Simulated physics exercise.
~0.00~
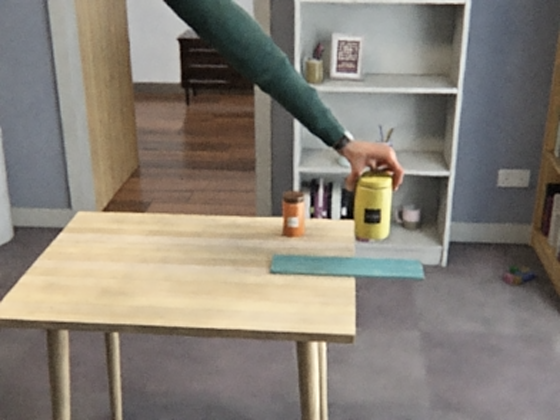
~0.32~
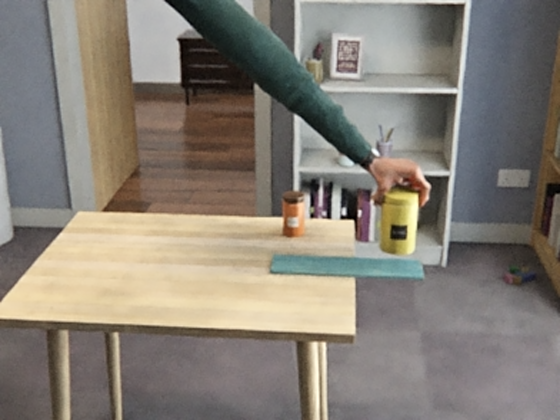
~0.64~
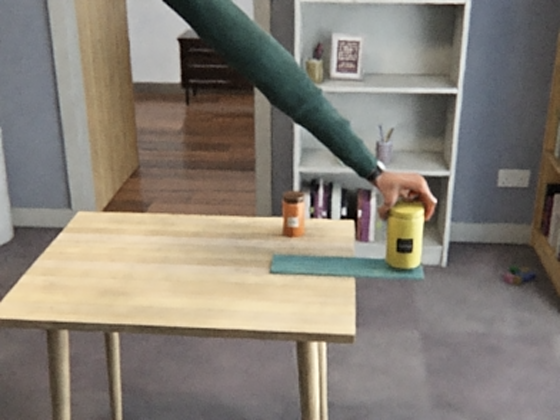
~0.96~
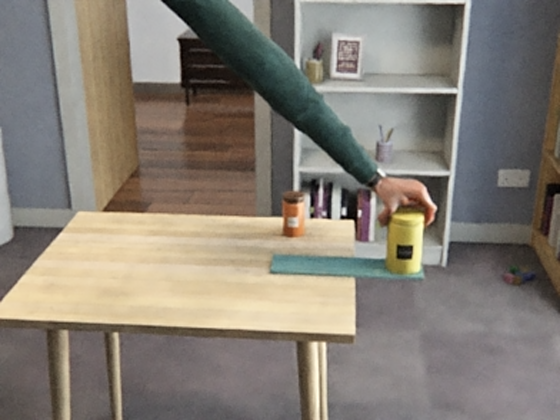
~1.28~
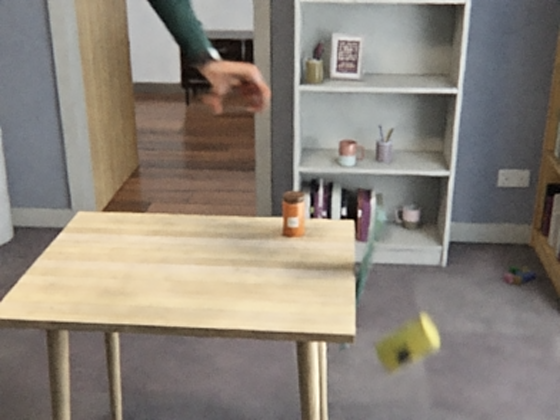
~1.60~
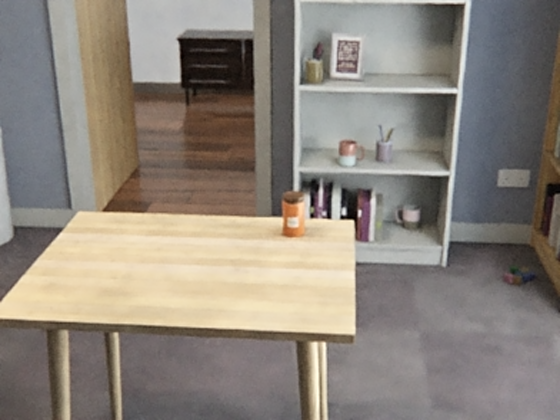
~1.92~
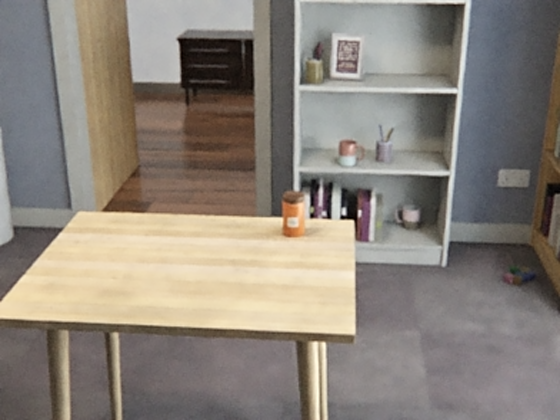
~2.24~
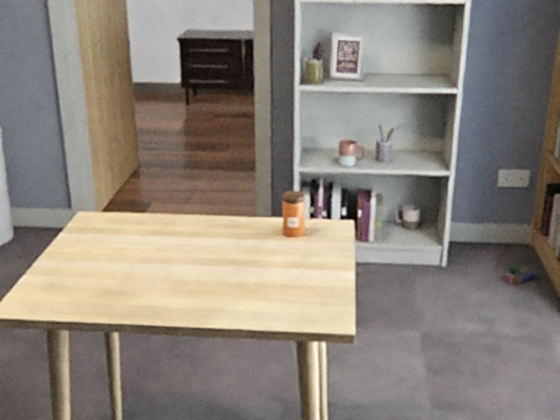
We see a hand lower a yellow jar onto the overhanging end of a turquoise board at a table's right edge and let go. The board tips over the edge and both fall out of view, while an orange jar stays standing on the table.
